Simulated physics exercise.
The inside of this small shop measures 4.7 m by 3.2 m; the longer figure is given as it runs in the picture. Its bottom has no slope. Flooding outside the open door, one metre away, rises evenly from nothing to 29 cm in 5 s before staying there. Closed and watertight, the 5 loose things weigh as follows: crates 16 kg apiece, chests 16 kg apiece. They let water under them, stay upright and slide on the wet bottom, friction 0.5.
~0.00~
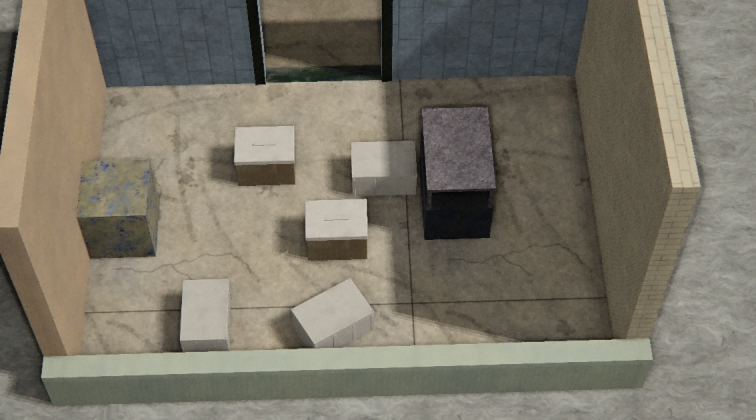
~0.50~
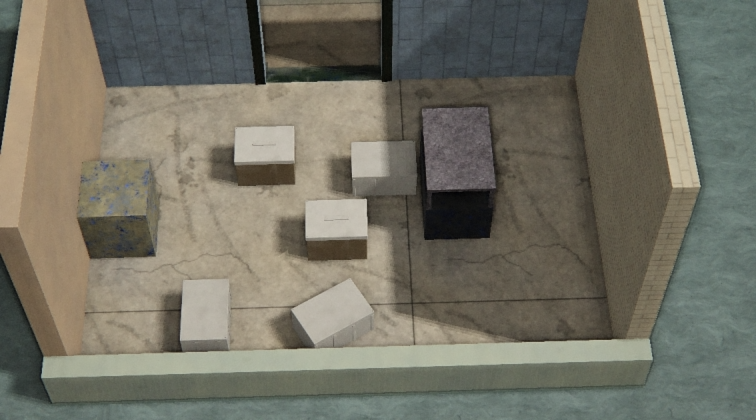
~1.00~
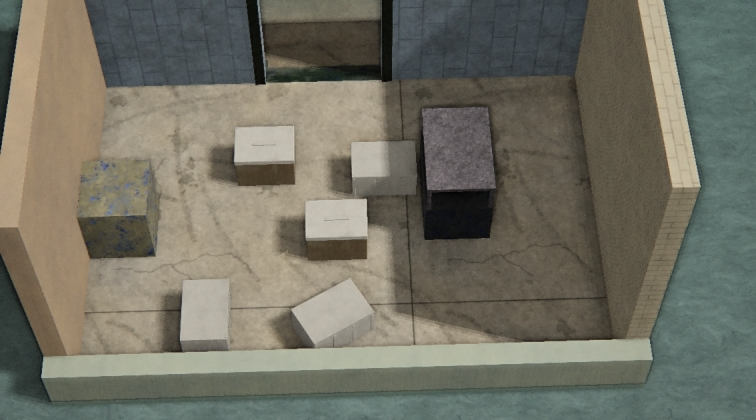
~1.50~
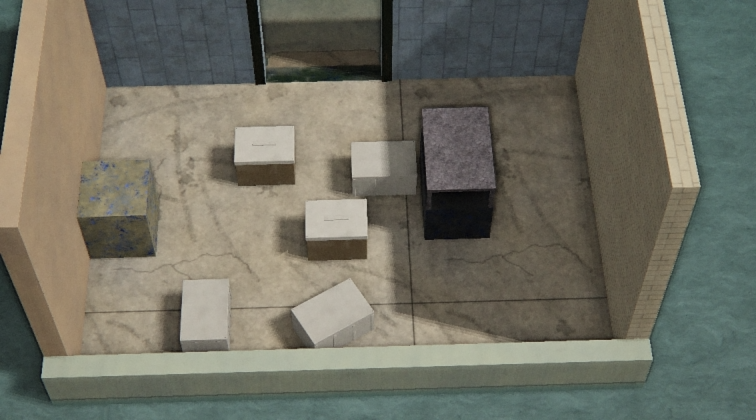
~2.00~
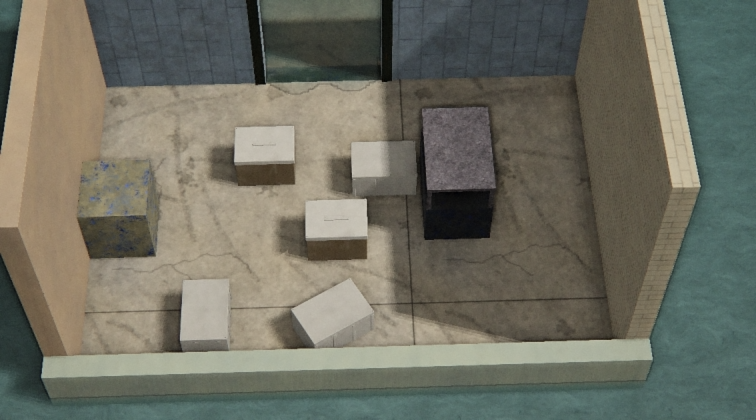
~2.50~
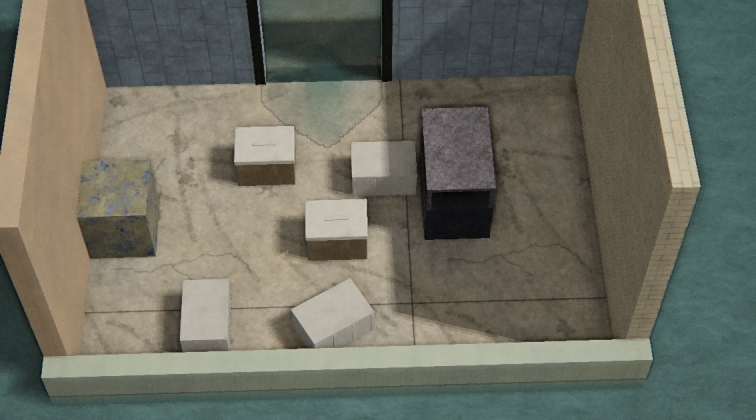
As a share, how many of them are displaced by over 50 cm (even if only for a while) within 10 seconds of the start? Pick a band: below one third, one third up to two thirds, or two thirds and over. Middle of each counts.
The share is two thirds and over.
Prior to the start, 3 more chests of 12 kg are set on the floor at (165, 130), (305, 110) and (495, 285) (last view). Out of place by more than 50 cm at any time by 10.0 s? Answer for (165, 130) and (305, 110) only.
In turn: Less, past it.
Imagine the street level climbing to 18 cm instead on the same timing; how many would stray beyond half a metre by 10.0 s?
Then 3 of them.
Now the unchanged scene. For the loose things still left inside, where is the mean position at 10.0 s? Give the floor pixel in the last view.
Near (350, 286).
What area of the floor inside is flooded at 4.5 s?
Somewhere about 6.5 m2, give or take.
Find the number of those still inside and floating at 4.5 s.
My tally comes to 1.
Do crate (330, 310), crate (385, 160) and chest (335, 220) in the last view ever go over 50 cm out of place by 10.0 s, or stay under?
In that order: Below the mark, above the mark, above the mark.
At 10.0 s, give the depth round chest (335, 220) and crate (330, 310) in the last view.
I'd estimate 15 cm for the first and 18 cm for the second.
After 3.5 s 0 of 5 are over 50 cm from their spots; 0 afloat.
After 4.5 s 0 of 5 are over 50 cm from their spots; 1 afloat.
After 7.0 s 4 of 5 are over 50 cm from their spots; 4 afloat.
After 10.0 s 4 of 5 are over 50 cm from their spots, and 4 have been at some point; 5 afloat.
